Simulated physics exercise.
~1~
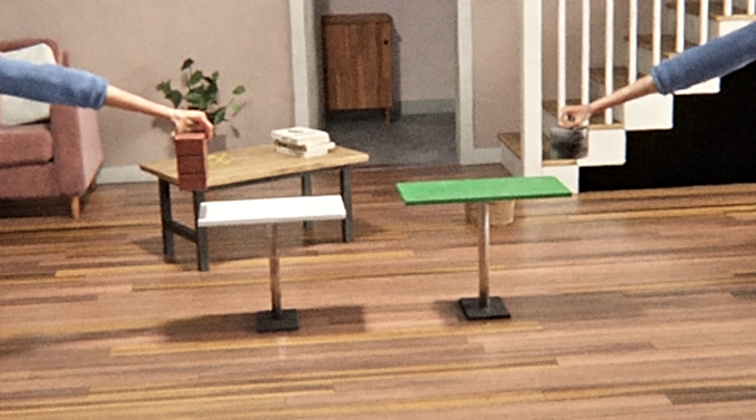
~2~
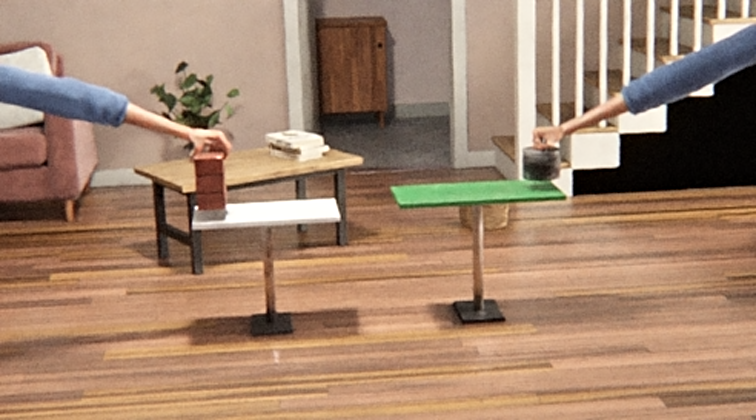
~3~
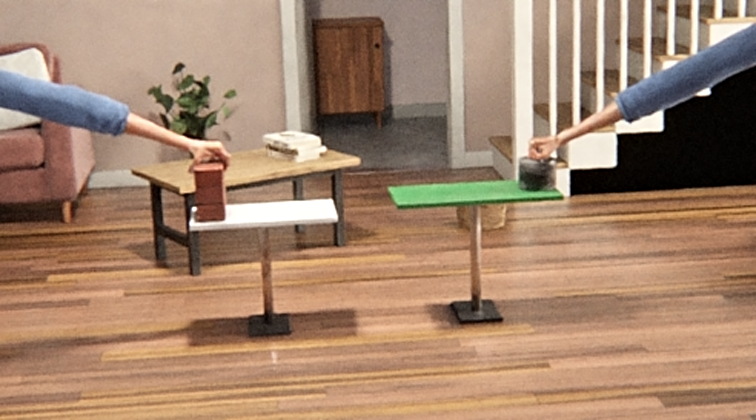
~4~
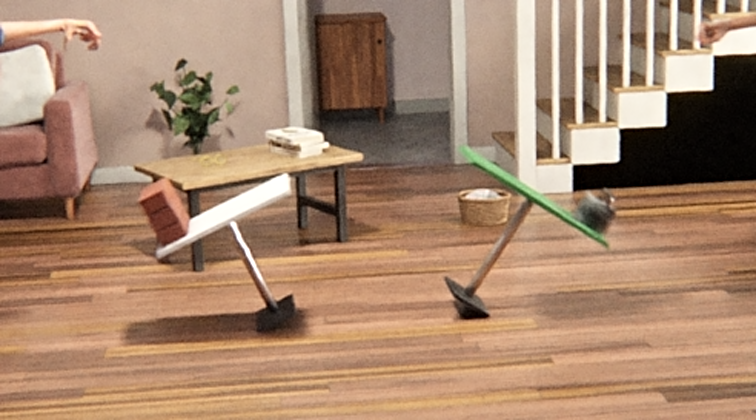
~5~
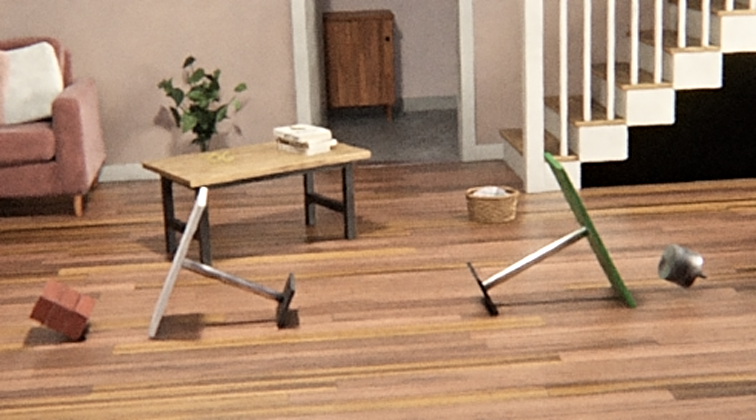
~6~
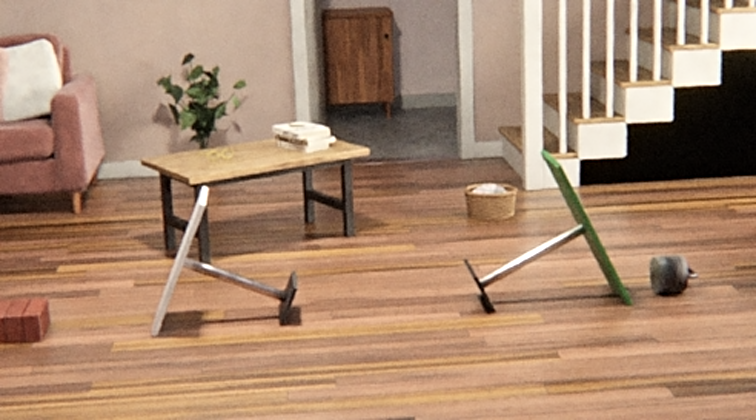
To begin with, two hands reach in from either side of a living room, one holding red bricks by a small white table, the other a dark, rounded object by a green stand. They lower their loads onto the outer ends of the two tops. The hands let go and draw back, and both pieces tip outward, the white table to the left and the green stand to the right. The bricks and the dark object slide off and drop to the floor. Finally, both pieces lie toppled, with the bricks at far left and the dark object right of the stand.
